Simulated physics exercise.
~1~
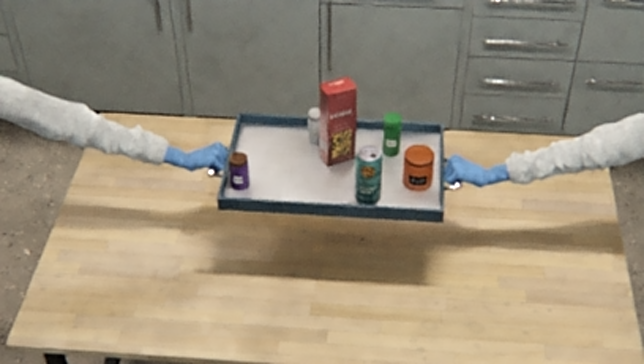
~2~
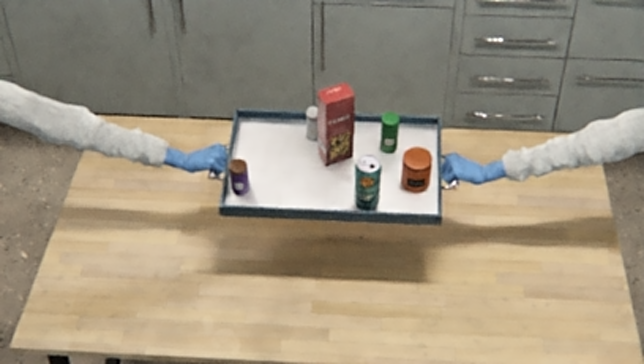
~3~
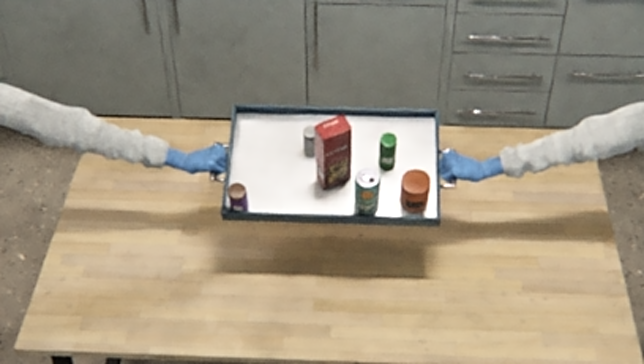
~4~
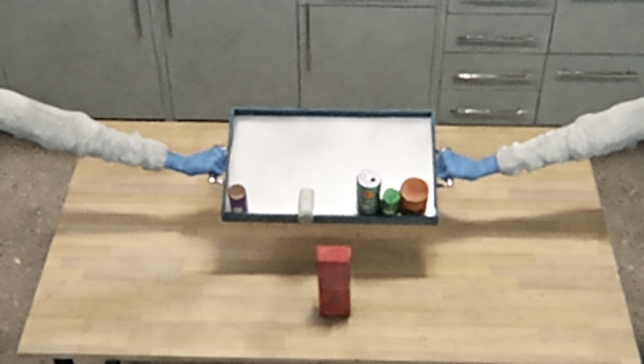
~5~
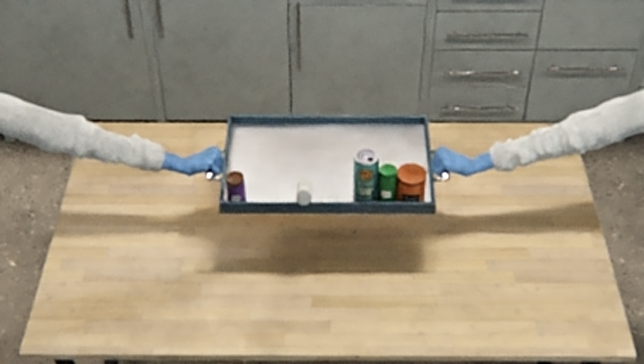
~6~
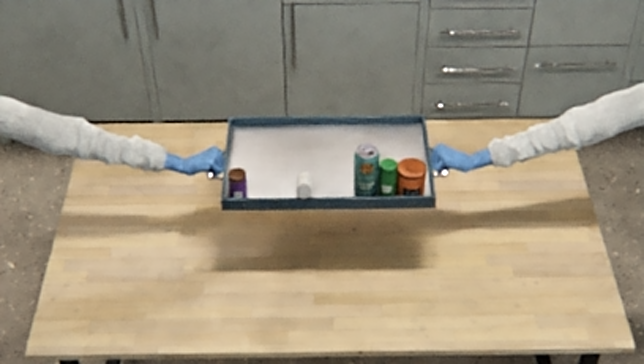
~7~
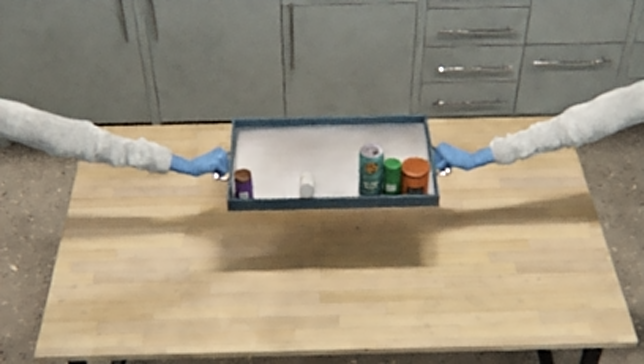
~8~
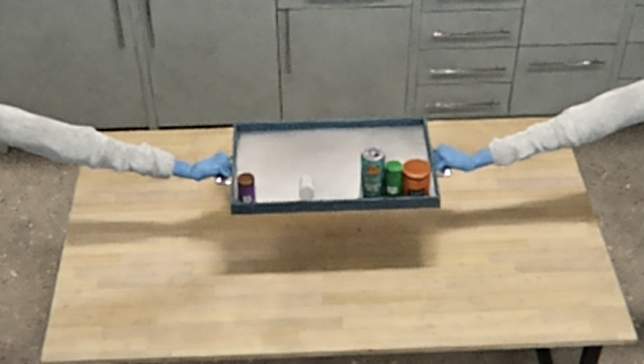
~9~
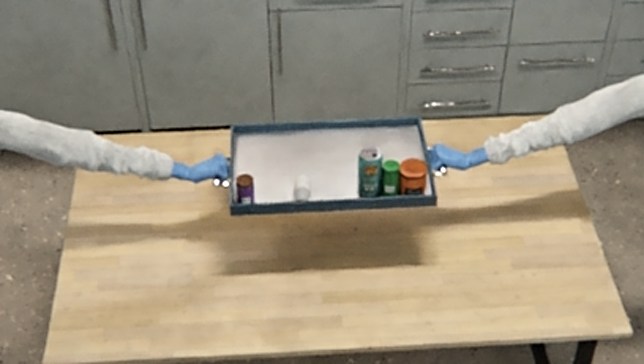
The video shows two gloved hands holding a tray of six containers above a wooden table and tipping its near edge down, so the items slide forward, the red carton falls off, and the white shaker topples. The tray is levelled, with the other four containers standing near the front.
